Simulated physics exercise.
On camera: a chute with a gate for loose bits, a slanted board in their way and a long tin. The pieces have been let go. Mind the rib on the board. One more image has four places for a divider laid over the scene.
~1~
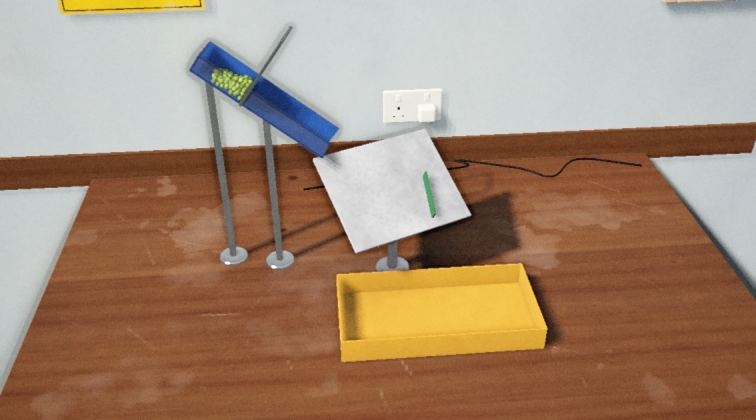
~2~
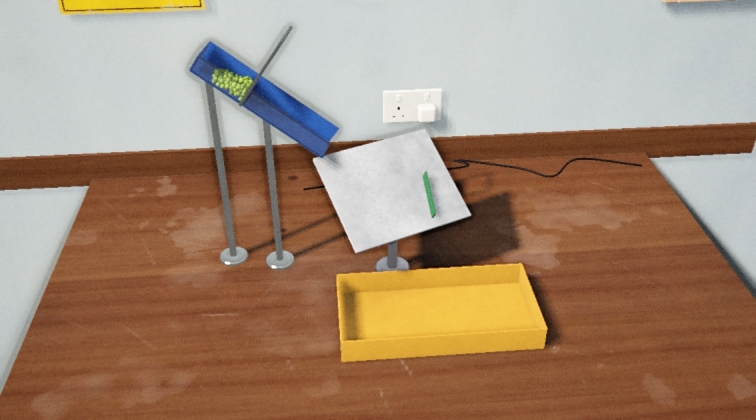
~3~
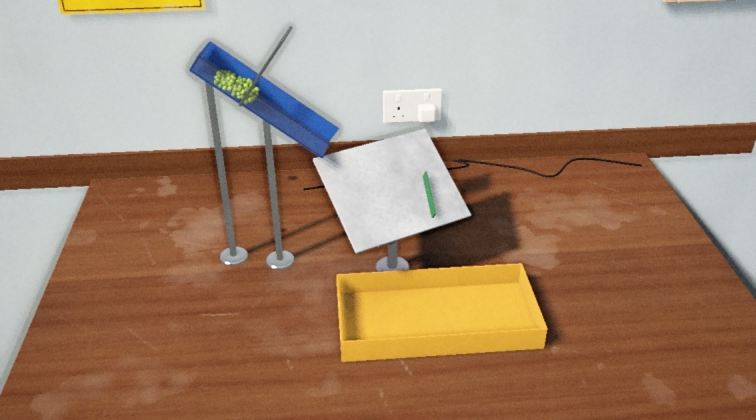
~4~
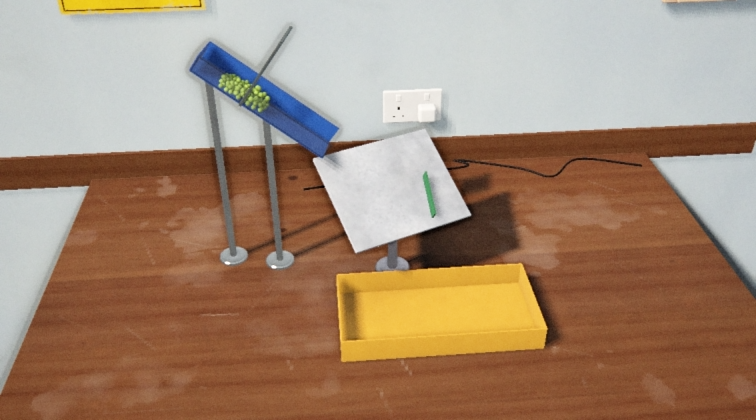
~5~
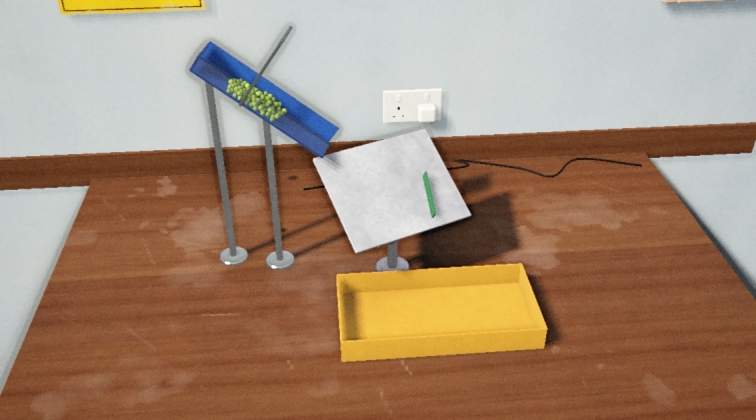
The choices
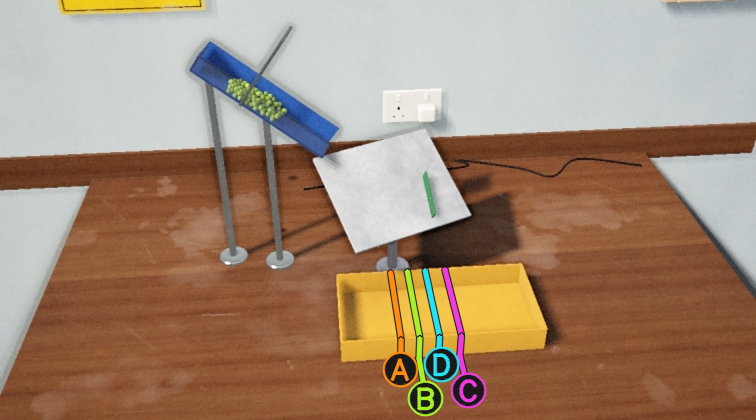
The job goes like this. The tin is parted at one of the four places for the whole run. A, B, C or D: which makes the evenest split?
Go for C.
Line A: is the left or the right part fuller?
The right side.
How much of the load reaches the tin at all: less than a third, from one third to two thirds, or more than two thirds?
About that: More than two thirds.
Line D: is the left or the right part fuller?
Right.
On the marked copy, line A crosses the front rim at (400, 338); line B crosses the front rim at (419, 337); line C crosses the front rim at (461, 334); line D crosses the front rim at (439, 336).
For line A, of what is caught, none at all on the left of the divider, the whole lot on the right.
For line B, of what is caught, only a few on the left of the divider, all but a few on the right.
For line C, of what is caught, close to a third on the left of the divider, close to two thirds on the right.
For line D, of what is caught, a small share on the left of the divider, all but a few on the right.
